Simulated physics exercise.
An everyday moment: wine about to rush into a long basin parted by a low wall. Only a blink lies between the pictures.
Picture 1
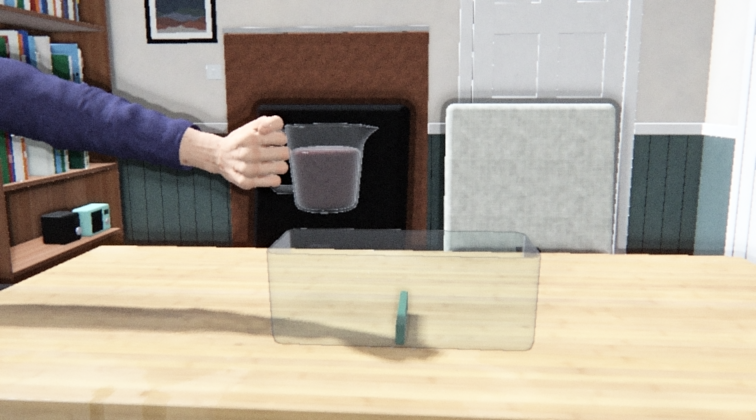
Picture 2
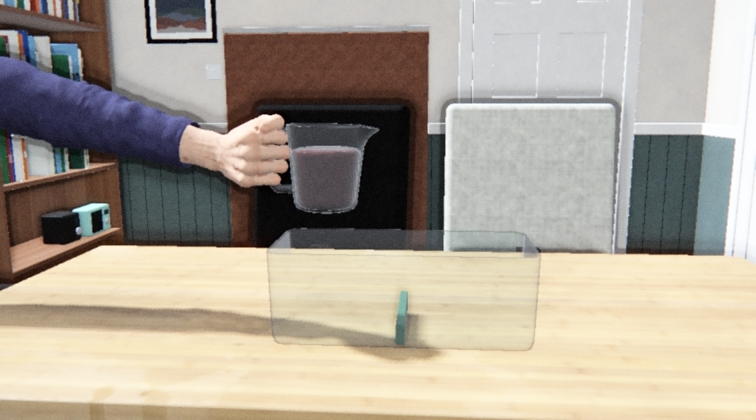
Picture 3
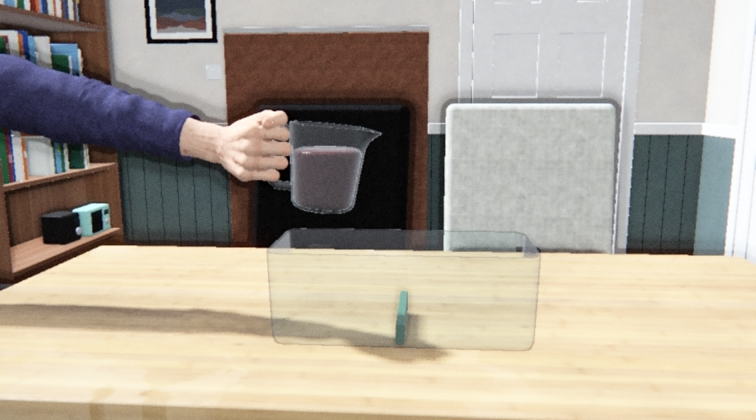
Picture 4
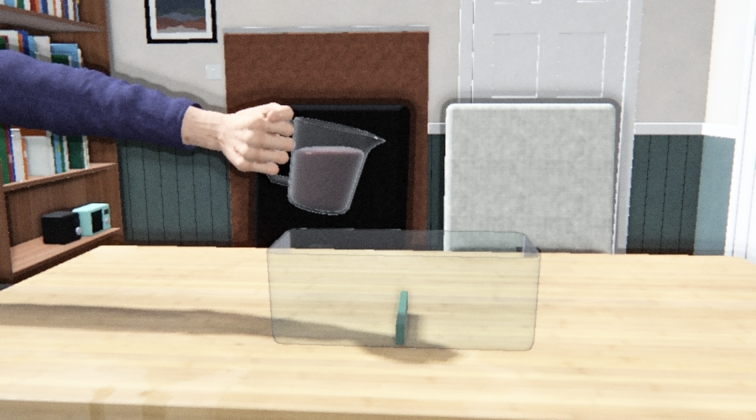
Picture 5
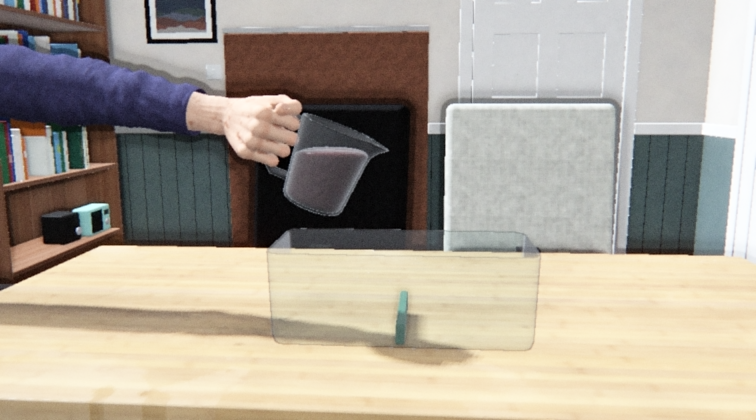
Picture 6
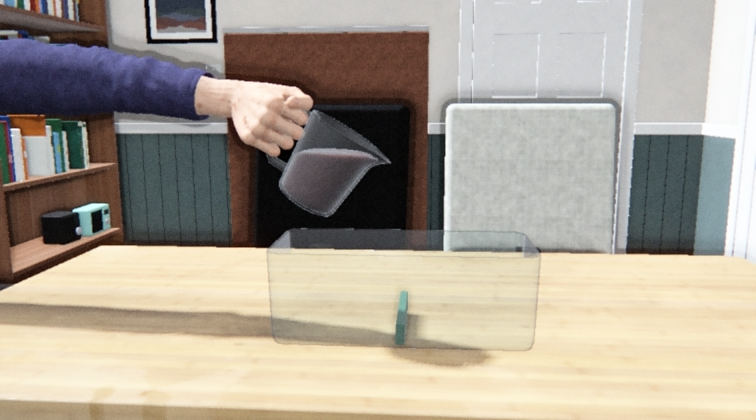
An arm in a dark blue sleeve reaches in from the left, seen level from across a pale wooden table in a room with bookshelves, a brick-brown fireplace and a white door. Its hand grips a clear jug of dull purplish wine above a long transparent basin with a small teal divider inside. The hand steadily tilts the jug rightward, its spout lowering while the camera stays still.
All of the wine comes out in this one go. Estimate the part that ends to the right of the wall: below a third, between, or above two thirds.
It comes to more than two thirds.
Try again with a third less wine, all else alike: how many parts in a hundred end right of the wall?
Near 80 %.
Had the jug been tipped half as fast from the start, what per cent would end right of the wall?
Close to 80 per cent.
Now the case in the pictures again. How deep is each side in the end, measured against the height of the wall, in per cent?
Left: 10 %. Right: 60 %.
A moment on, the jug is tipped on its side and 67 per cent is still to pour, 1 is left of the wall and 14 right of it.
Next, the jug is tipped on its side and 21 per cent is still to pour, 8 is left of the wall and 60 right of it.
Then the jug is tipped on its side and 5 per cent is still to pour, 9 is left of the wall and 84 right of it.
Later the jug is tipped on its side and 1 per cent is still to pour, 12 is left of the wall and 86 right of it.
In the end 14 per cent lies left of the wall, 85 right of it and 0 outside.
